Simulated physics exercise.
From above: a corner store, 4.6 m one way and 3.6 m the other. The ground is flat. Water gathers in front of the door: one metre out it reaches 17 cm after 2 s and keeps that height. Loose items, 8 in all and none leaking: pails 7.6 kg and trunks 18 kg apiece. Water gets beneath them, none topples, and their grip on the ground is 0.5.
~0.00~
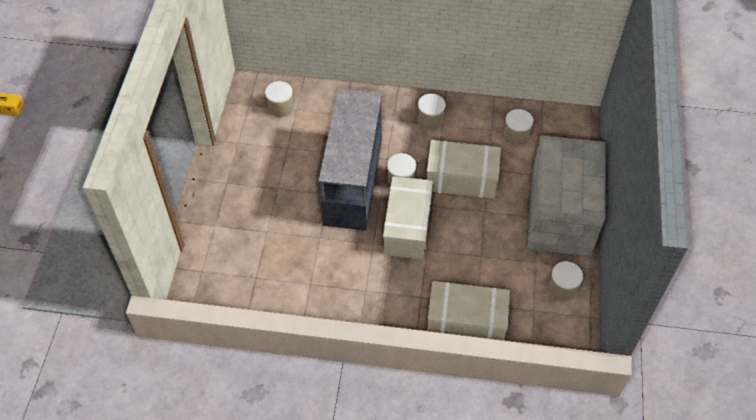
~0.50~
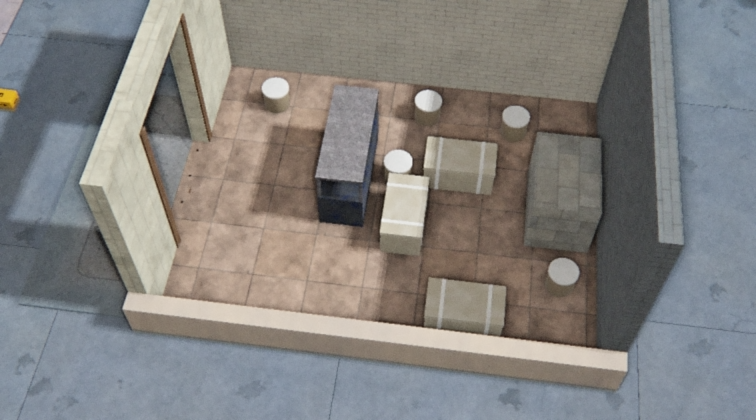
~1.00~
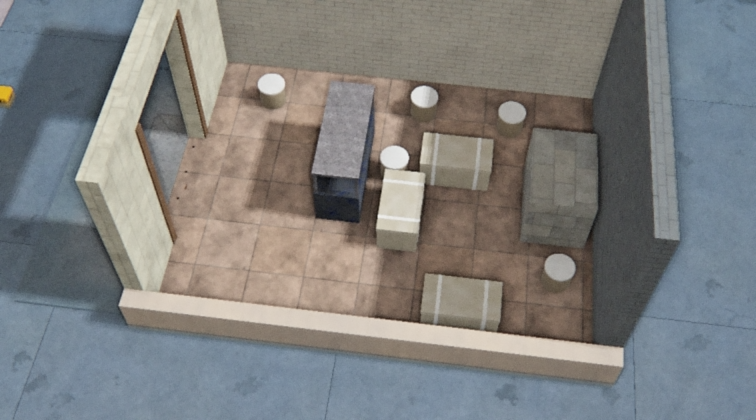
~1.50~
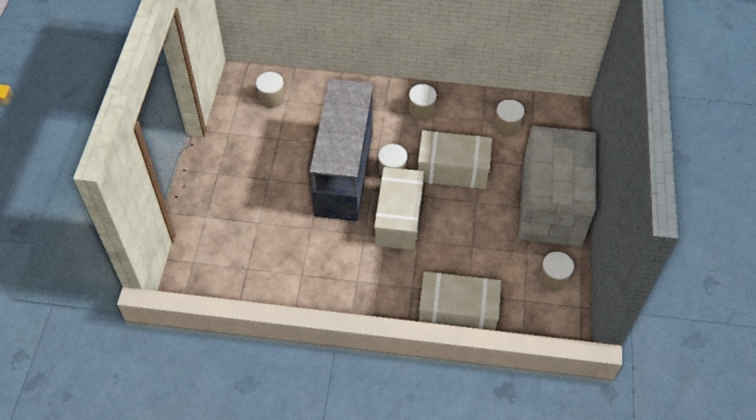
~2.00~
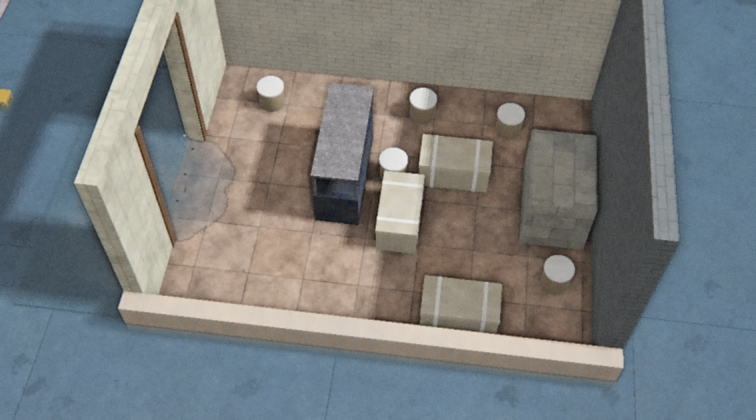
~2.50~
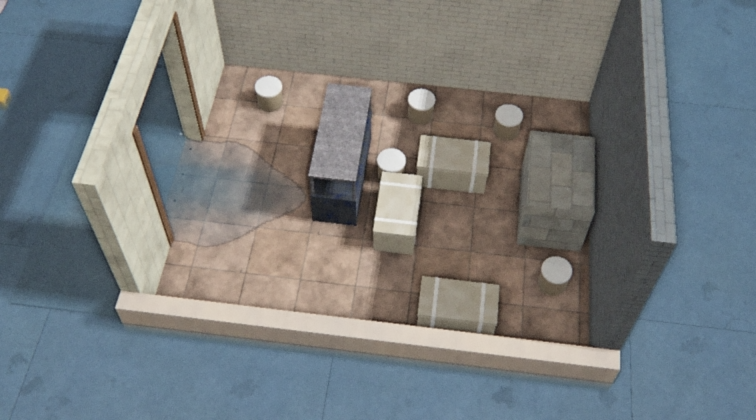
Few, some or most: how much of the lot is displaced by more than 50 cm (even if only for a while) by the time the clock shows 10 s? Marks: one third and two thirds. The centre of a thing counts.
Share: Under a third.
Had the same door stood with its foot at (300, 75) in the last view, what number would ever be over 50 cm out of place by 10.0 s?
In that case 2 of them.
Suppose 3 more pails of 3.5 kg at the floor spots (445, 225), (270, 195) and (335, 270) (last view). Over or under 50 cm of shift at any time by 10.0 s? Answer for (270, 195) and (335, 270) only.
In that order: Over, past it.
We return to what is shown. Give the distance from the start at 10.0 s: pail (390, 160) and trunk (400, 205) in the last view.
In turn: 0 cm, 0 cm.
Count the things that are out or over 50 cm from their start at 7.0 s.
0 of them.
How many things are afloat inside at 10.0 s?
At that moment 3.
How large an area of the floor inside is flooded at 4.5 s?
About 7.5 m2.
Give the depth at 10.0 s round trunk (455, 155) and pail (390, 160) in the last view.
Roughly 6 and 6 cm.
After 3.5 s 0 of 8 are over 50 cm from their spots; 0 afloat.
After 4.5 s 0 of 8 are over 50 cm from their spots; 0 afloat.
After 7.0 s 0 of 8 are over 50 cm from their spots; 0 afloat.
After 10.0 s 1 of 8 are over 50 cm from their spots, and 1 have been at some point; 3 afloat.
